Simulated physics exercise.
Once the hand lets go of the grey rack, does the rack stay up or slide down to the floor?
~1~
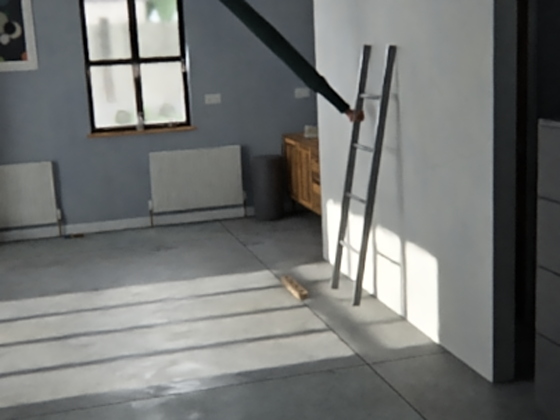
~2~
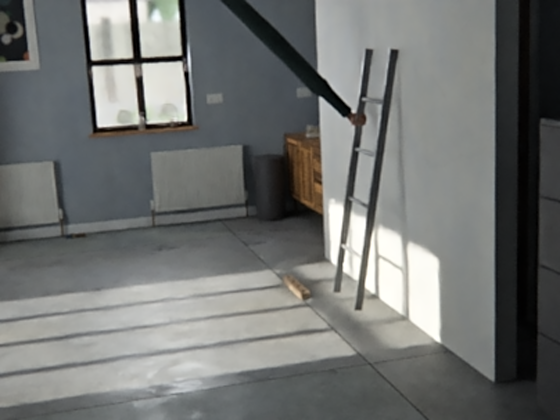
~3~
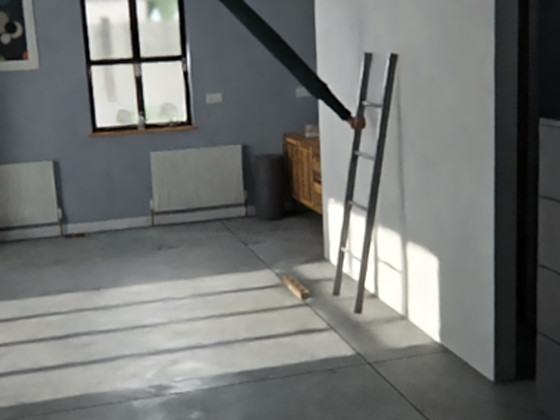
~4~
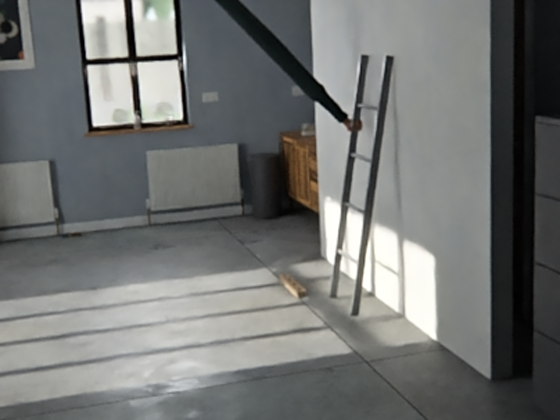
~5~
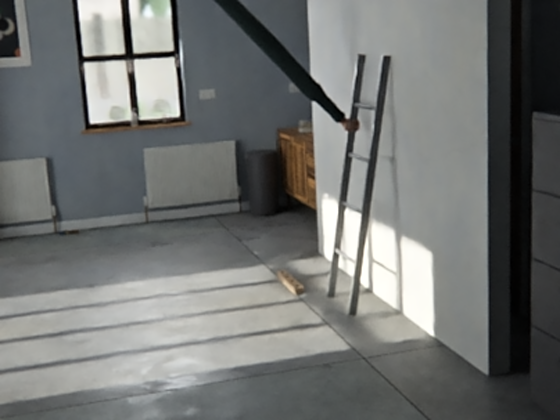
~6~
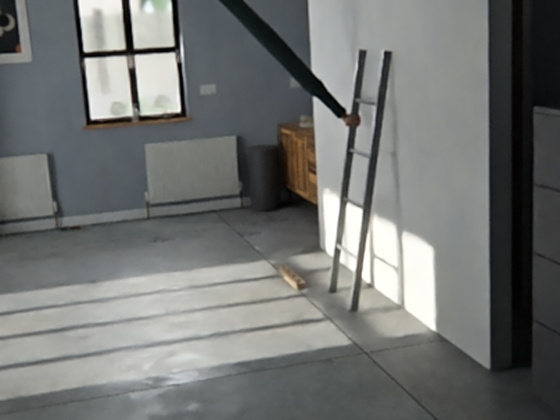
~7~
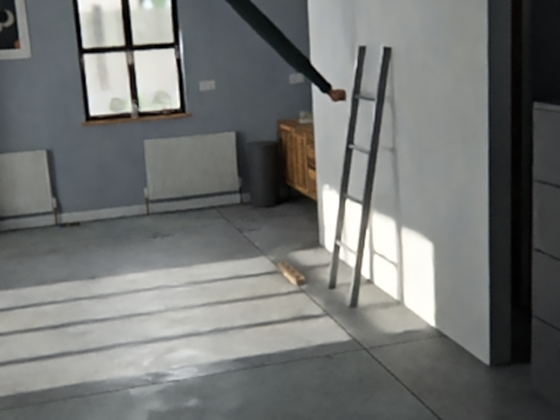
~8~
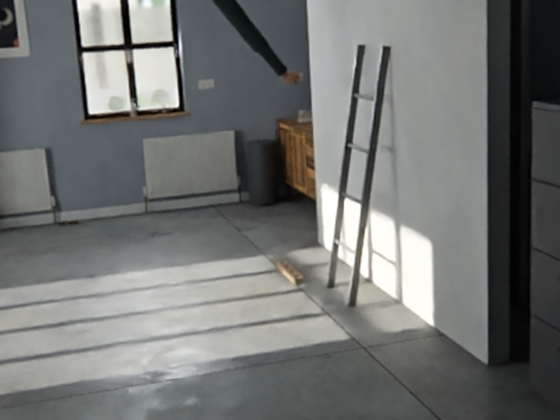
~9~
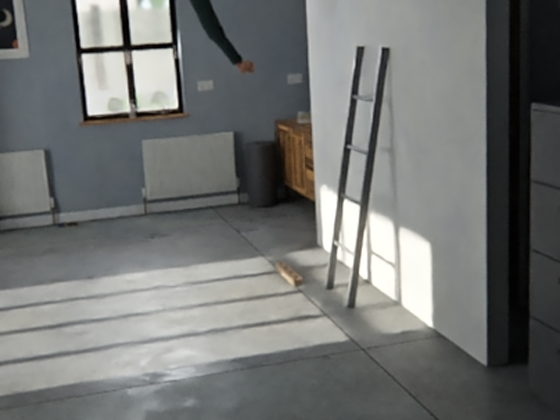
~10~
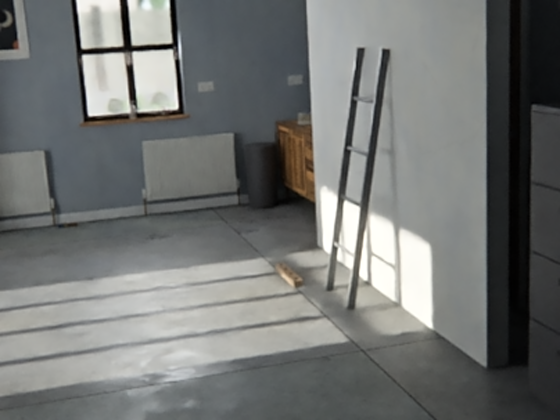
The grey rack stays up, still leaning against the pale wall after the hand has gone.
